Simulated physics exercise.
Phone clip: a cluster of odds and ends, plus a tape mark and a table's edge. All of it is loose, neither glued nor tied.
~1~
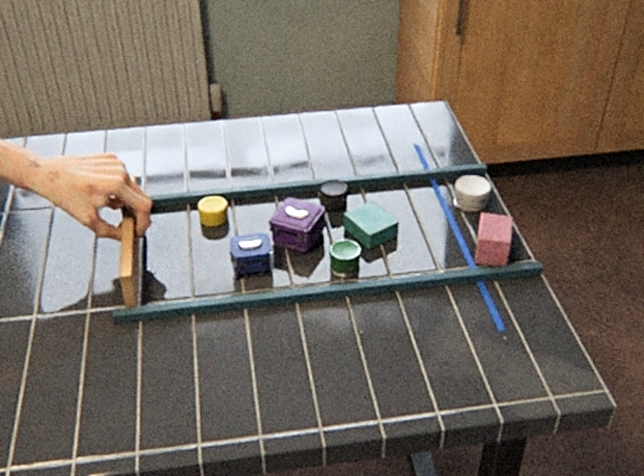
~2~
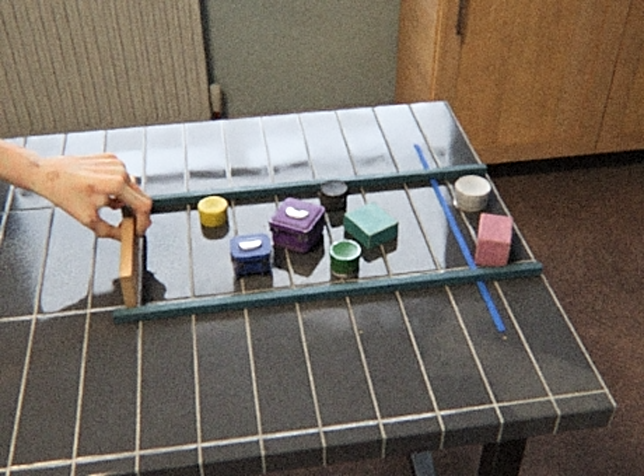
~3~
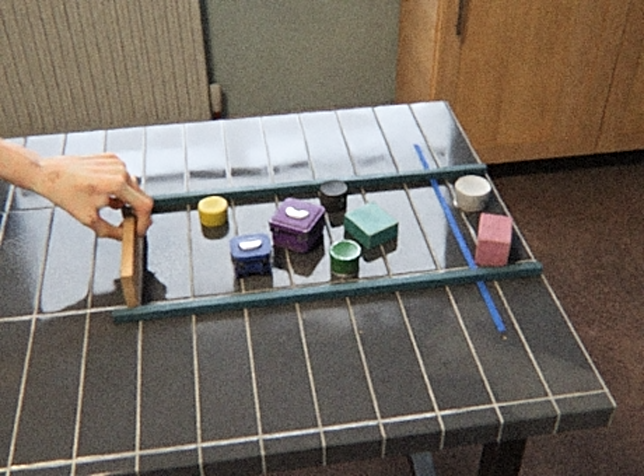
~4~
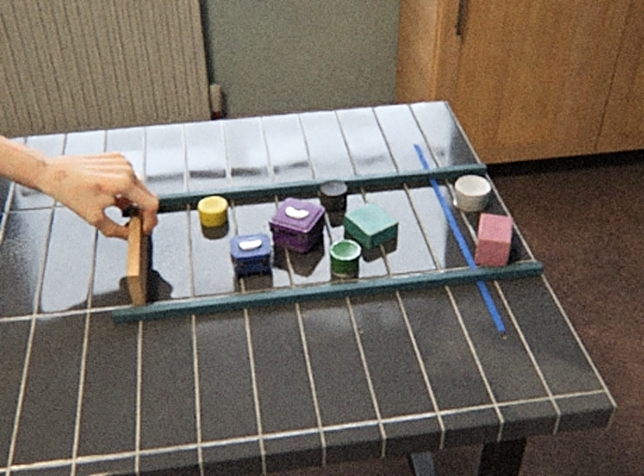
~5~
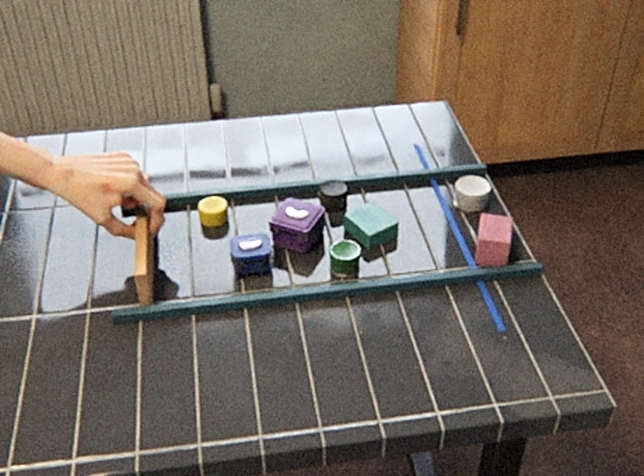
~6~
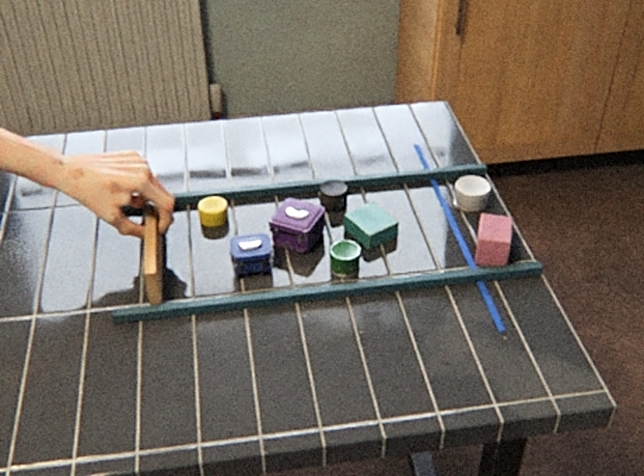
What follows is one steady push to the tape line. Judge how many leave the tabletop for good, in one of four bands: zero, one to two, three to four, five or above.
That falls in the band one to two.
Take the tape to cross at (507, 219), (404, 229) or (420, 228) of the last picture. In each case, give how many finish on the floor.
Tallies in the order asked: 8, 0, 0.
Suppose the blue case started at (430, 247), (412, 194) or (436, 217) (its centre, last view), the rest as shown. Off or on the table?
Stays put; stays put; goes down.
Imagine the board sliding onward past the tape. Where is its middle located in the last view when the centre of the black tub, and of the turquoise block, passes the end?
The middle is at (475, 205) when it's the black tub, and at (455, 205) when it's the turquoise block.
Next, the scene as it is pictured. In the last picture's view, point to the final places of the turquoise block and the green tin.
Looks like one lands around (513, 215), and the other around (520, 244).
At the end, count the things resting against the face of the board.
Contact count: 3.
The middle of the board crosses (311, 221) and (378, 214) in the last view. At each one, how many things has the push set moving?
At the first spot 6, then 6.
Soon after, none off yet; white tin at rest near (472, 195); pink block at rest near (494, 240); turquoise block at rest near (371, 225).
At rest, the number that fall off is one or two; fallen, pink block.
